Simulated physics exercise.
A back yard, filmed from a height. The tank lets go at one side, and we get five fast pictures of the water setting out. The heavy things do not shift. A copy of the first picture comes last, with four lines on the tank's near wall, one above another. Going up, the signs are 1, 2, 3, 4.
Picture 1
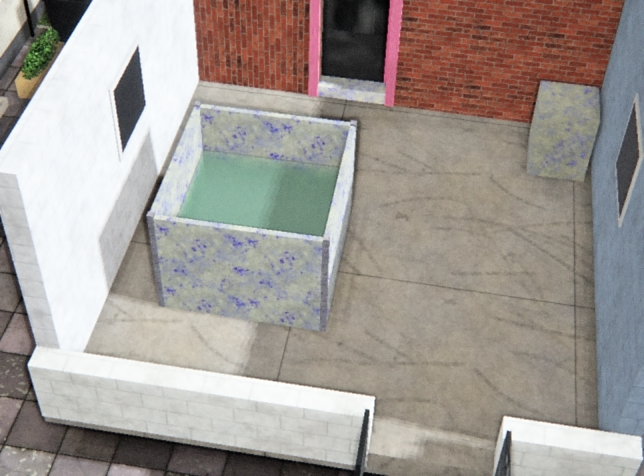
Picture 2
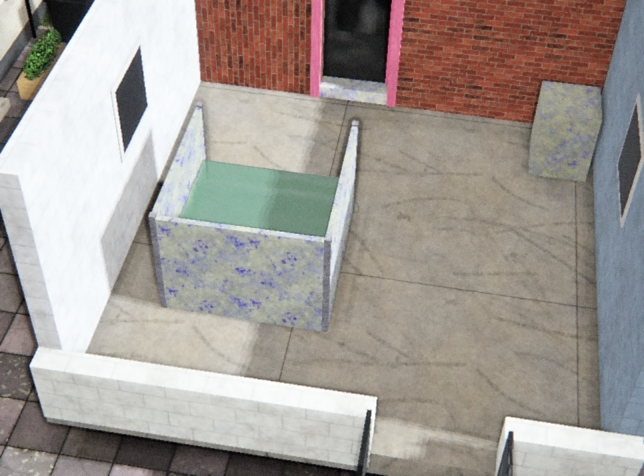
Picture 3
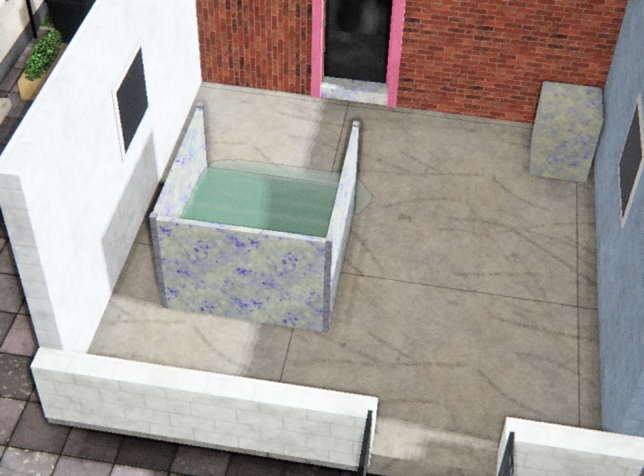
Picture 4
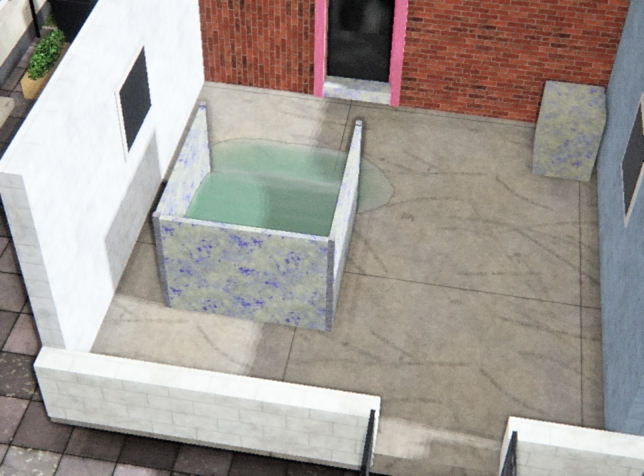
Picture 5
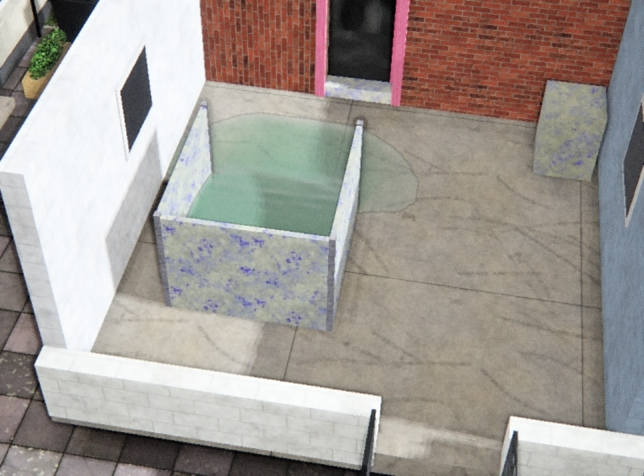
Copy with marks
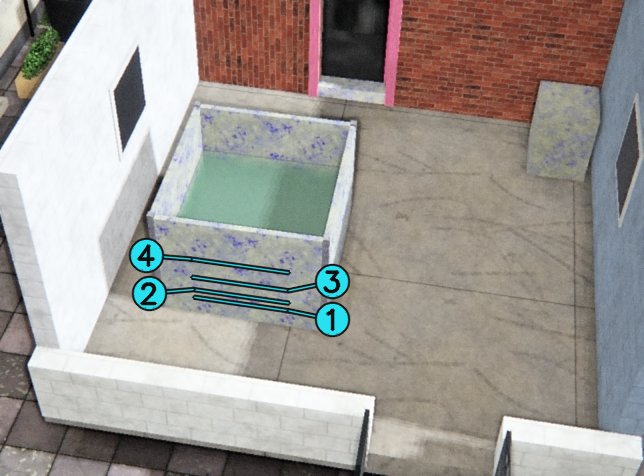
A square tank's back wall vanishes, and green water spreads out across the yard's paving.
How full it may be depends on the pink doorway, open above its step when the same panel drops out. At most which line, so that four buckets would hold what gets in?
2.
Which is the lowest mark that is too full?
3 it is.
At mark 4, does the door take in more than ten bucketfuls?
Yes, clearly.
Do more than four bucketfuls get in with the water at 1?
No, that is safe.
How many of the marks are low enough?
Two of the four.
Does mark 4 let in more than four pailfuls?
Yes, it does.
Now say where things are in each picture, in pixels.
Water in the tank at rest, its middle at (259, 210); foot of the pink doorway at (351, 100); open gate at (439, 403), in the first picture.
Water covers 2 % of the ground, its front hidden from here, in the second picture.
Water covers 5 % of the ground, its front hidden from here, in the third picture.
Water covers 10 % of the ground, its front hidden from here, in the fourth picture.
Front seen at (393, 162), 17 % of the ground wet, in the fifth picture.
On the marked copy, 1 at (241, 303); 2 at (240, 296); 3 at (240, 283); 4 at (239, 265); from the bottom up 1, 2, 3, 4.
If 1 is chosen, nothing gets over.
If 2 is chosen, a splash gets over, under a bucket.
If 3 is chosen, about 9 bucketfuls get in.
If 4 is chosen, dozens of bucketfuls pour in.
